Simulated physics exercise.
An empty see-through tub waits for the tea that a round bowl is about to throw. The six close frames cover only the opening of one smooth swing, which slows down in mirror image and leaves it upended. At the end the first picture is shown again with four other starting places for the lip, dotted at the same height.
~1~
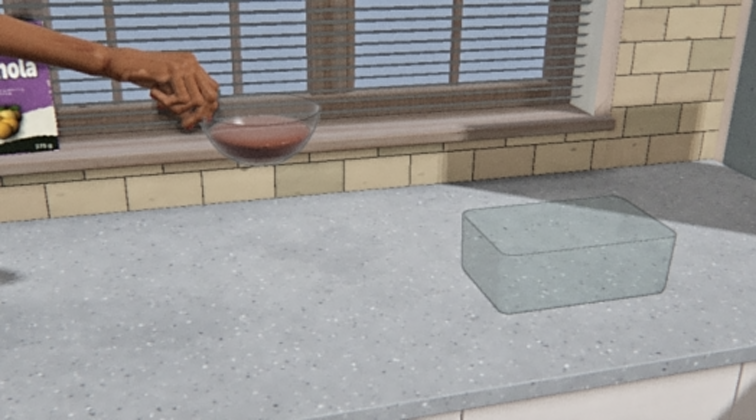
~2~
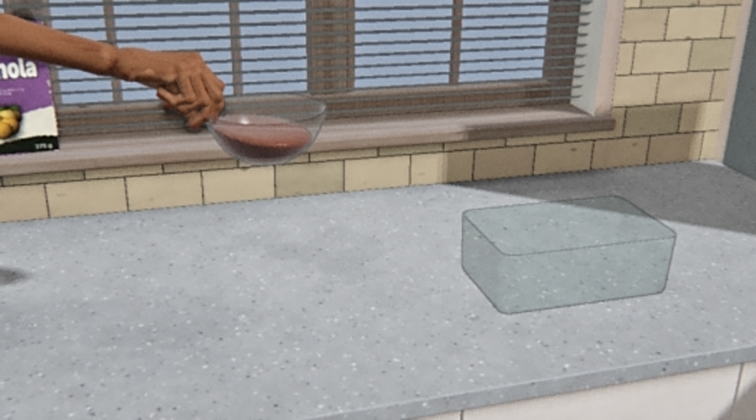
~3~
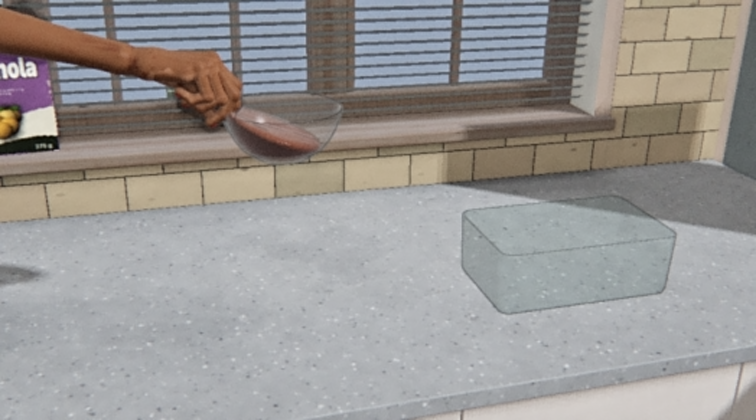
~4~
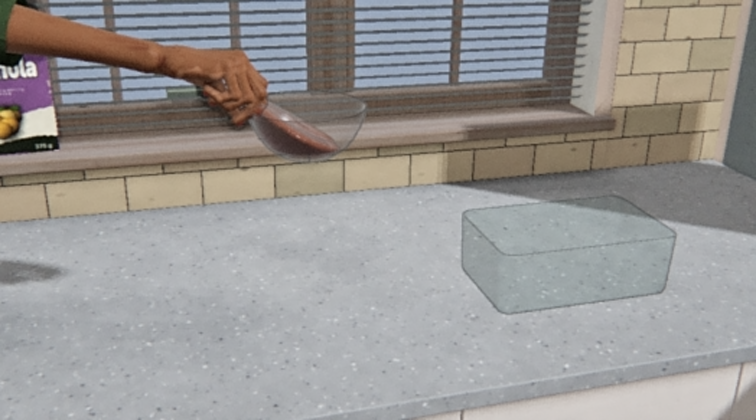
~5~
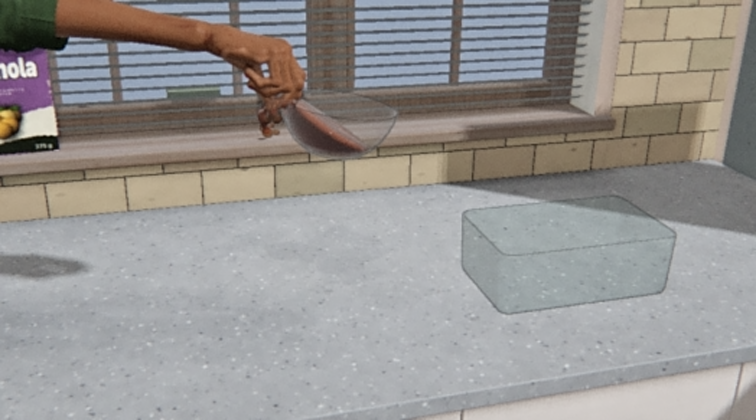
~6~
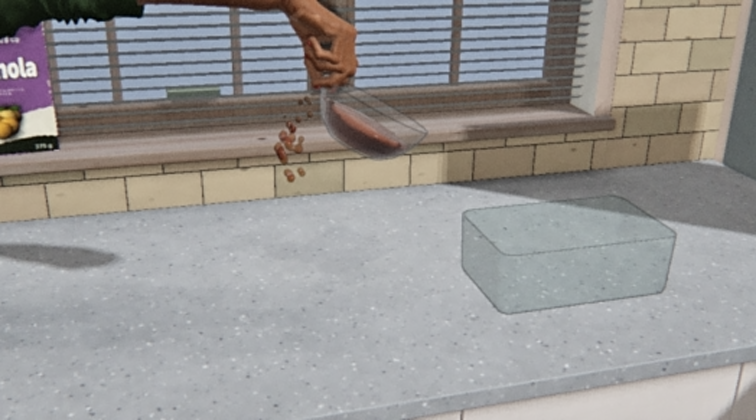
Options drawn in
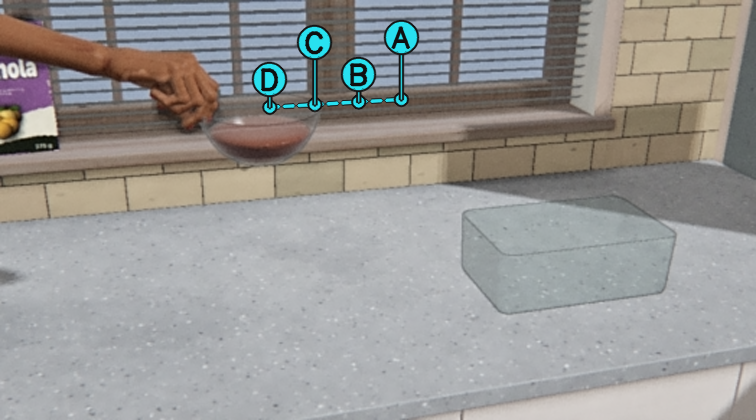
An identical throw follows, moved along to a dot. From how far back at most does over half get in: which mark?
Choose D.
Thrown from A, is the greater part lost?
No, that is safe.
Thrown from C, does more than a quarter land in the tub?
Yes.
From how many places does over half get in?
All of the four.
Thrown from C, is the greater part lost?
No.
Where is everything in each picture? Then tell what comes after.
Upright, lip at (317, 104); tub from (495, 313) to (663, 290); nothing has left yet.
Upright, lip at (323, 104); nothing has left yet.
Upright, lip at (339, 103); nothing has left yet.
Upright, lip at (363, 101); tea is over the rim, down to (244, 112).
Tipped about 9°, lip at (394, 108); tea is over the rim, down to (268, 134).
Tipped about 29°, lip at (423, 127); tea is over the rim, down to (290, 177).
On the marked copy, A at (401, 99); B at (358, 102); C at (314, 104); D at (269, 107).
With A, about 85 % lands in the tub, 10 % falls short and 5 % goes beside or beyond.
With B, about 67 % lands in the tub, 12 % falls short and 21 % goes beside or beyond.
With C, about 73 % lands in the tub, 11 % falls short and 16 % goes beside or beyond.
With D, about 71 % lands in the tub, 20 % falls short and 9 % goes beside or beyond.
